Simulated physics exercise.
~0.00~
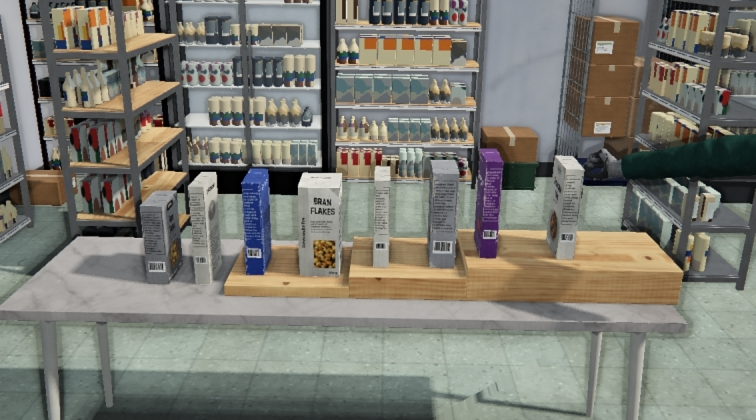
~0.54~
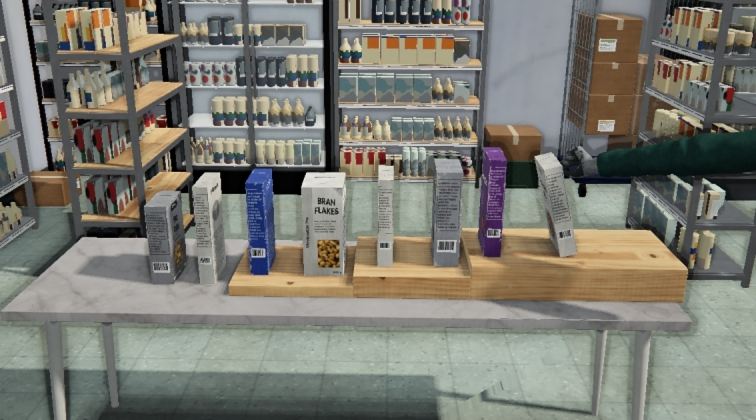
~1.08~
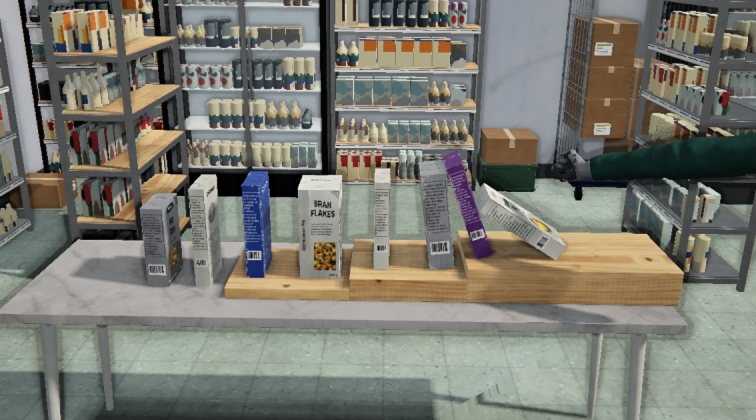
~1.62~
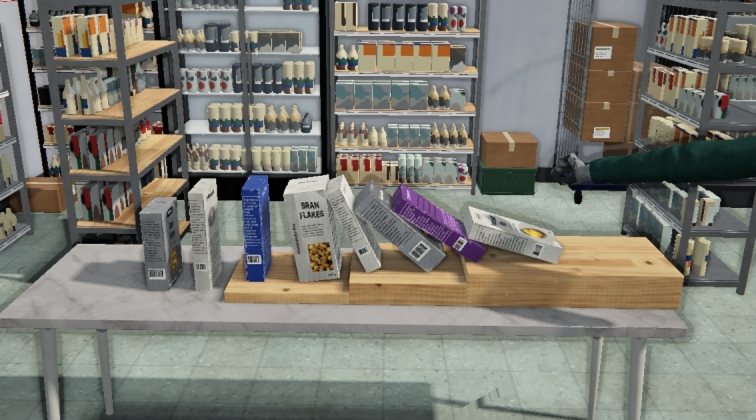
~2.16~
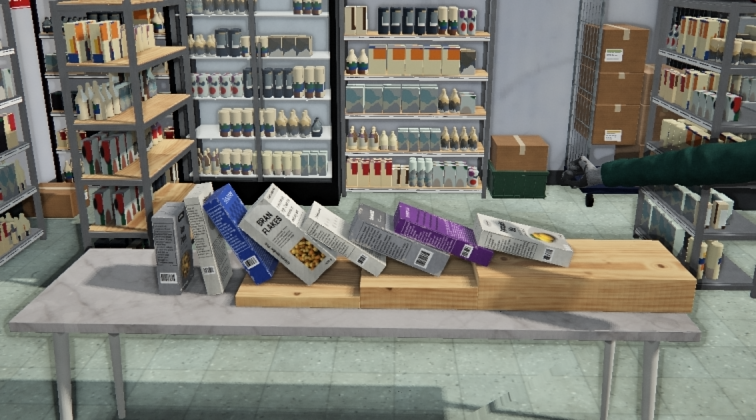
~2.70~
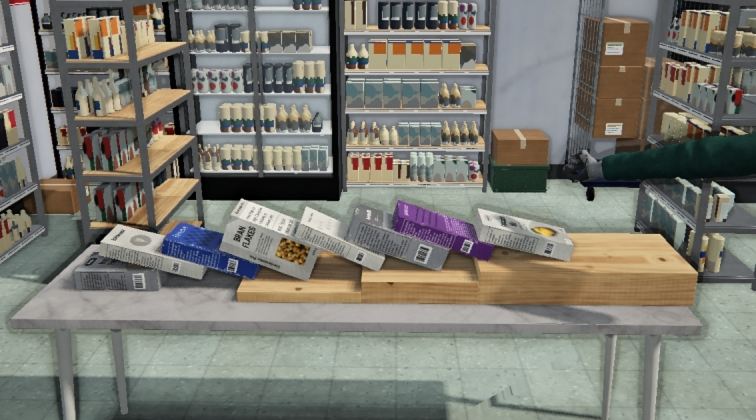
A gray cereal box at the right end of a row on low wooden steps tipped left into the purple one, and the boxes toppled one after another down to the tabletop, until every one lay slumped over the next.
